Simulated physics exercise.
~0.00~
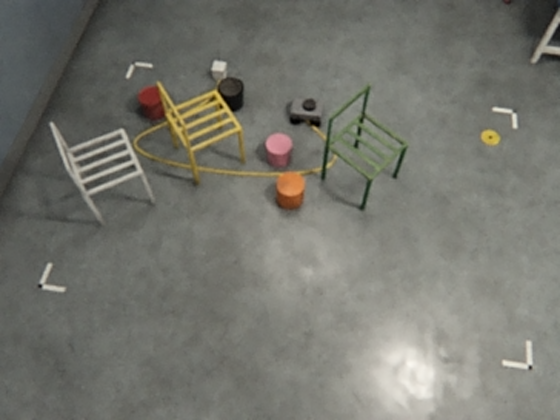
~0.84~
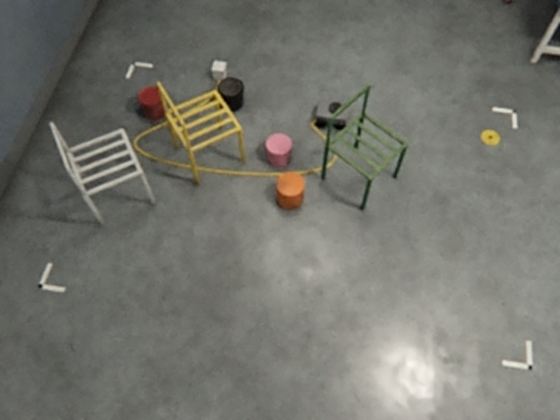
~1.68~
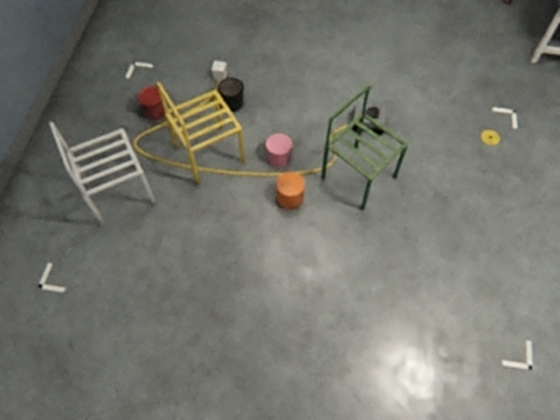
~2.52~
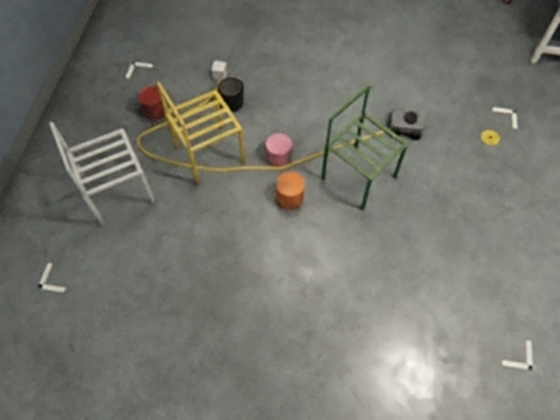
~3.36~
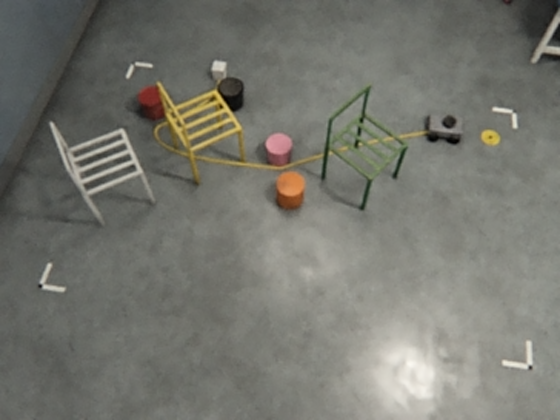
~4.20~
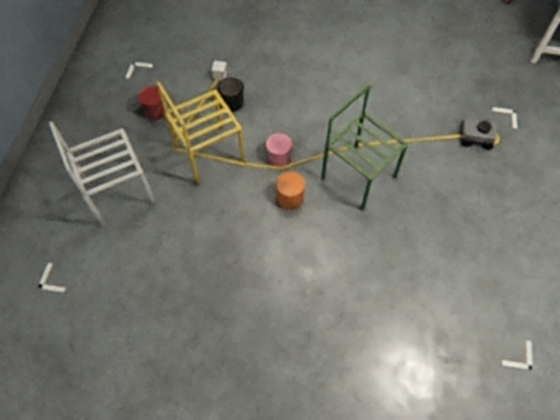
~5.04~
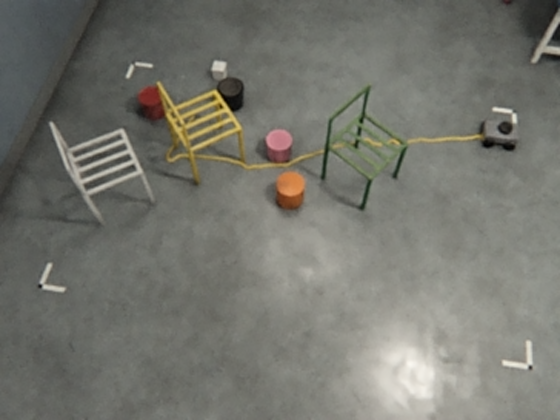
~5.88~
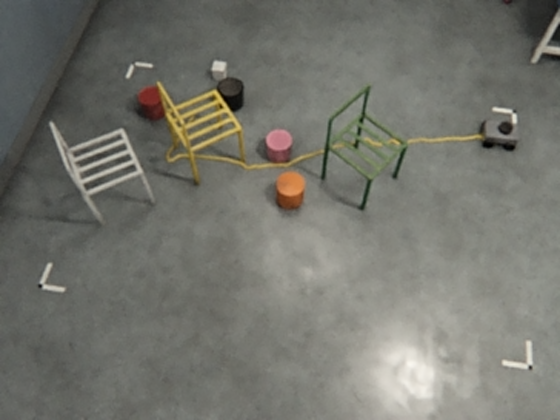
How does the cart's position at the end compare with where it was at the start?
It began just to the left of the green chair, near the pink bin, and ended well to the right of that chair, beside the tape mark on the right side of the floor.
A small dark cart rolled right behind the green chair, pulling a yellow cord that slid across the floor past the tubs and chairs, and stopped by the right-hand tape mark with the cord trailing back under the green chair to the yellow one.
